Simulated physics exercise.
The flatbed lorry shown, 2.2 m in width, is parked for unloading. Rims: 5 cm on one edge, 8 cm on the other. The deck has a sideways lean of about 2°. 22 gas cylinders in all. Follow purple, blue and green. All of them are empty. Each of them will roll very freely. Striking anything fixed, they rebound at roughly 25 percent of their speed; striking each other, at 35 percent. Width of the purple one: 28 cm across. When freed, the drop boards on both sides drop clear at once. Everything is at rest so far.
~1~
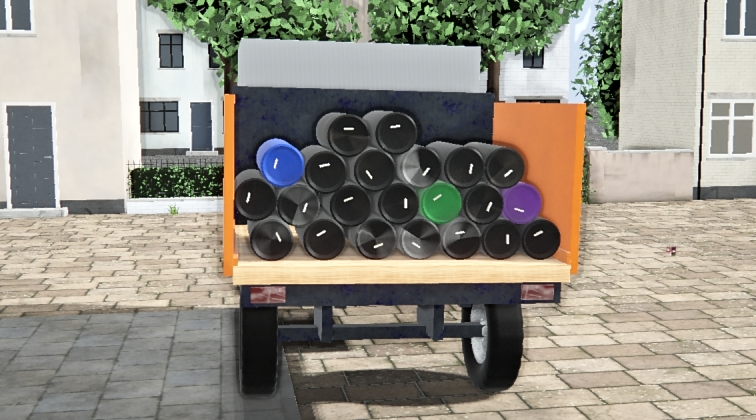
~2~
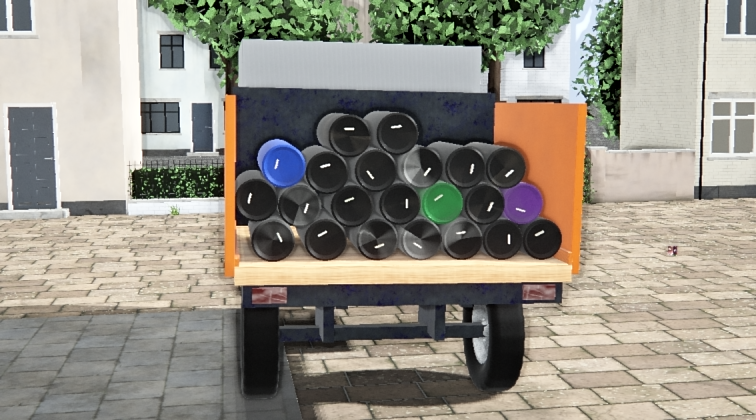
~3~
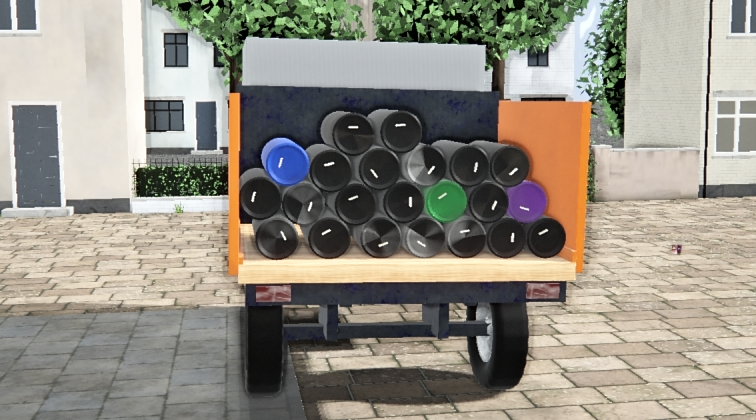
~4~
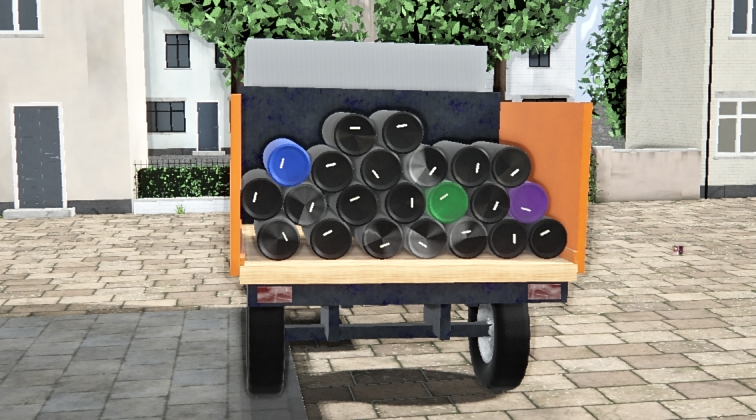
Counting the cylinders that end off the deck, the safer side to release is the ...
... right.
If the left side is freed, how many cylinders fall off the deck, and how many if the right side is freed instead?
Left freed: 2; right freed: 0.
If it is the left, after 0.7 s, purple is up on others, 30 cm from the right edge; blue is dropping off the left side; green is up on others, 85 cm from the right edge; 2 gone from the deck.
If it is the left, in the end, purple is up on others, 30 cm from the right edge; blue is down on the left; green is up on others, 85 cm from the right edge; 2 gone from the deck.
If it is the right, after 0.7 s, purple is up on others, 30 cm from the right edge; blue is up on others, 30 cm from the left edge; green is up on others, 85 cm from the right edge; 0 gone from the deck.
If it is the right, in the end, purple is up on others, 30 cm from the right edge; blue is up on others, 30 cm from the left edge; green is up on others, 85 cm from the right edge; 0 gone from the deck.
